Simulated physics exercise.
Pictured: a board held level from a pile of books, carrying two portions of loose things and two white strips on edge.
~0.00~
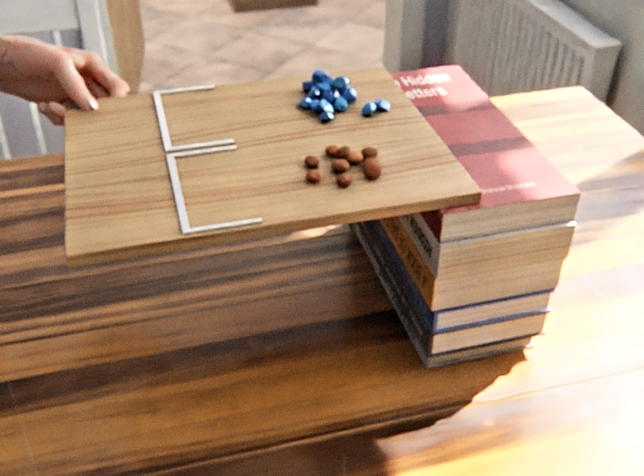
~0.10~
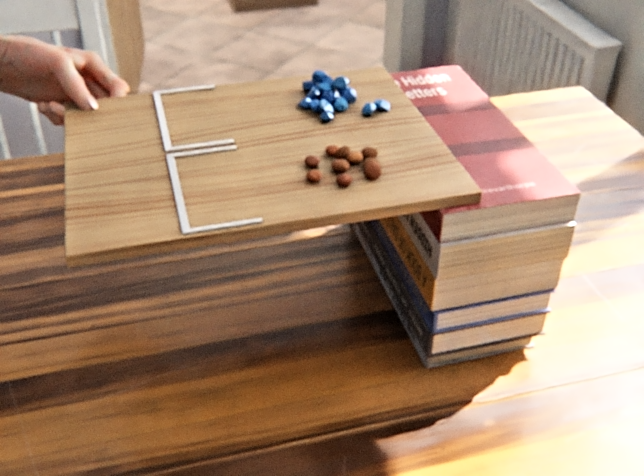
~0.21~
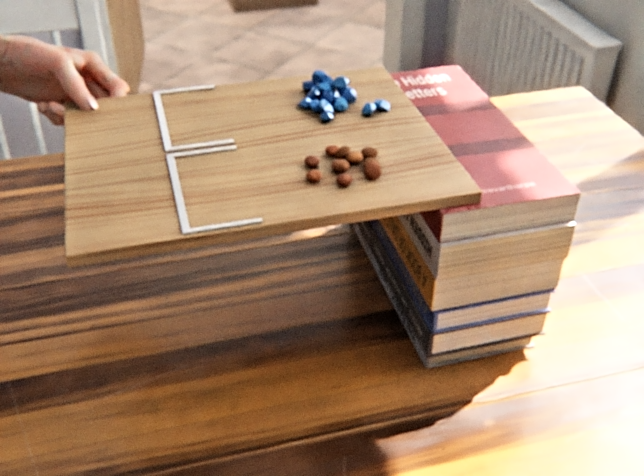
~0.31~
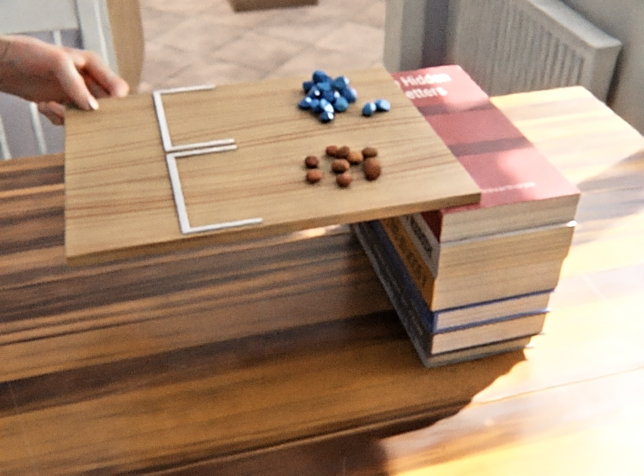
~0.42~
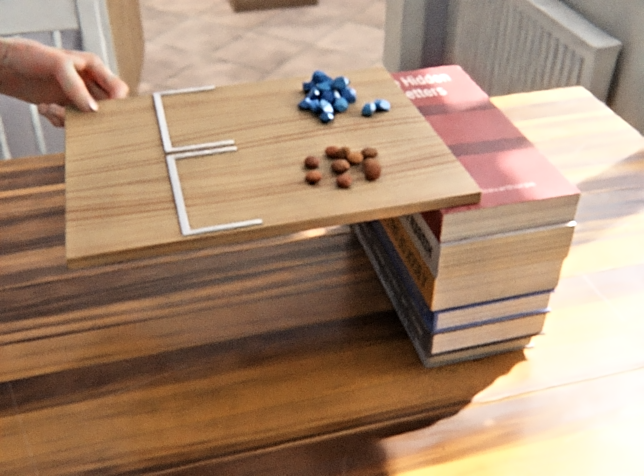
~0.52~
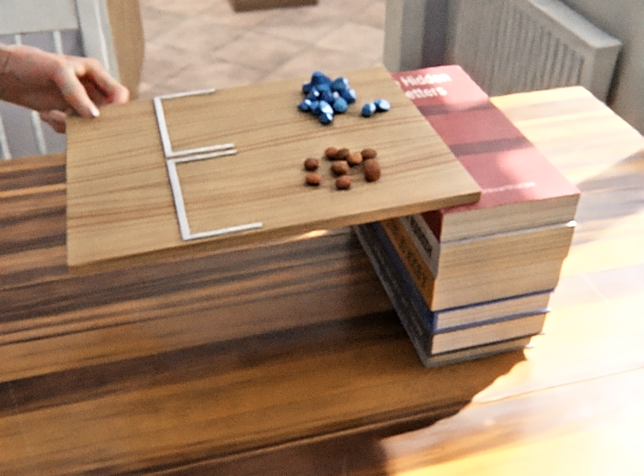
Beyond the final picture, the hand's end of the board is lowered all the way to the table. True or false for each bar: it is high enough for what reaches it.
Near lot: False, it gets over. Far lot: False, it gets over.
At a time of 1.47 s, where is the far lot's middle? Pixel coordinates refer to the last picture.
I'd point at about (308, 129).
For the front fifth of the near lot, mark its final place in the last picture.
Around (87, 356).
By 0.94 s, board sloping at 12°; near lot where it was; far lot where it was.
By 1.47 s, board sloping at 27°; near lot where it was; far lot on its way down.
By 2.05 s, board sloping at 40°; near lot every one past its bar; far lot every one past its bar.
When it is over (2.7 s), board resting at 40°; near lot every one past its bar; far lot every one past its bar.
